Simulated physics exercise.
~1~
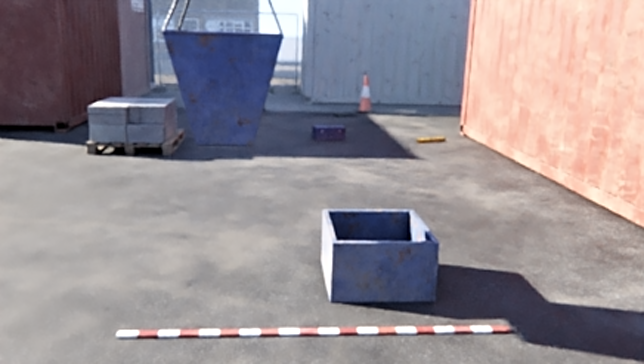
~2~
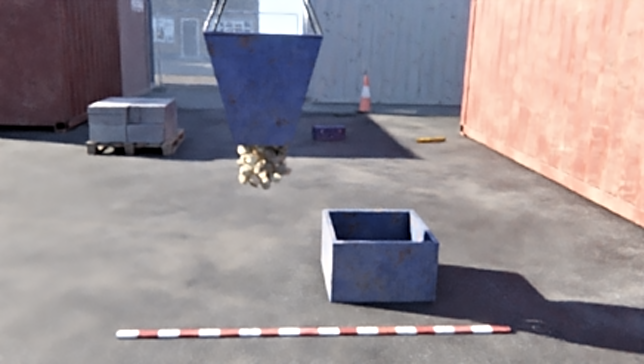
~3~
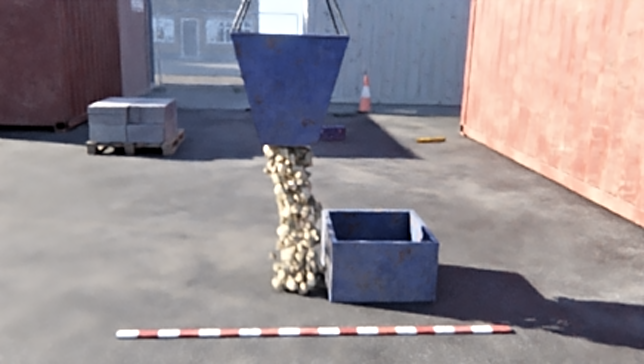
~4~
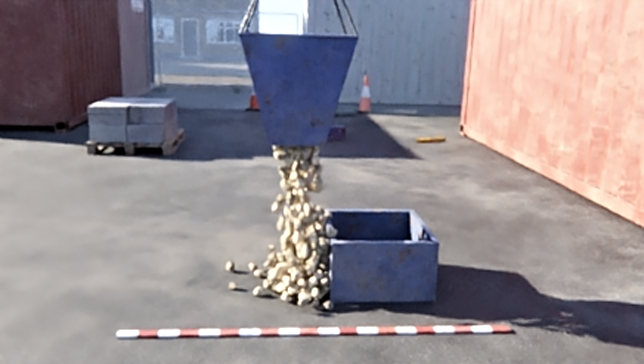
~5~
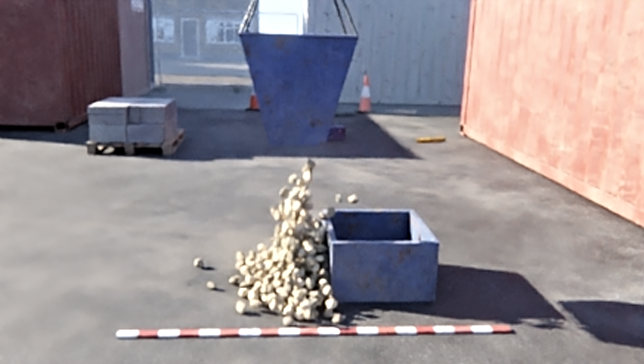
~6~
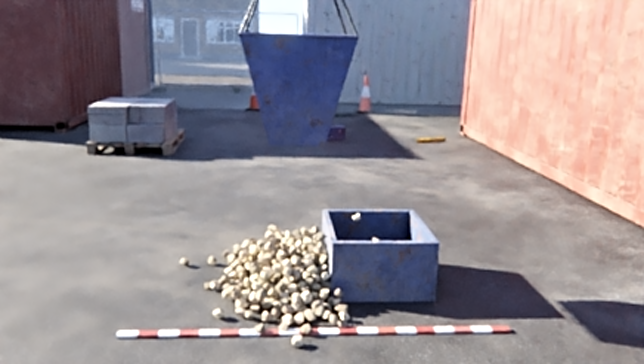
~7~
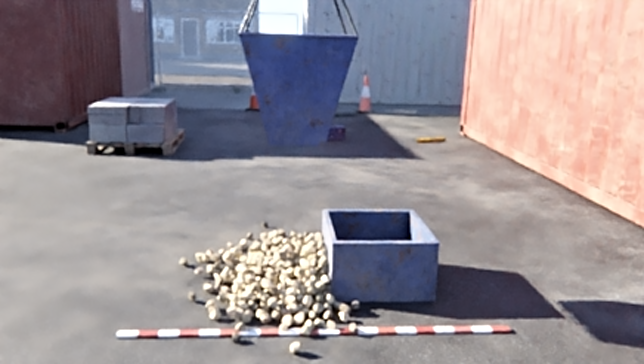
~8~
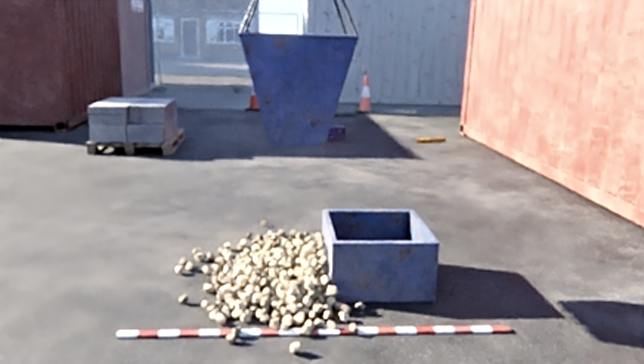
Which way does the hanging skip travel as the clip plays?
The hanging skip travels to the right before it comes to a stop.
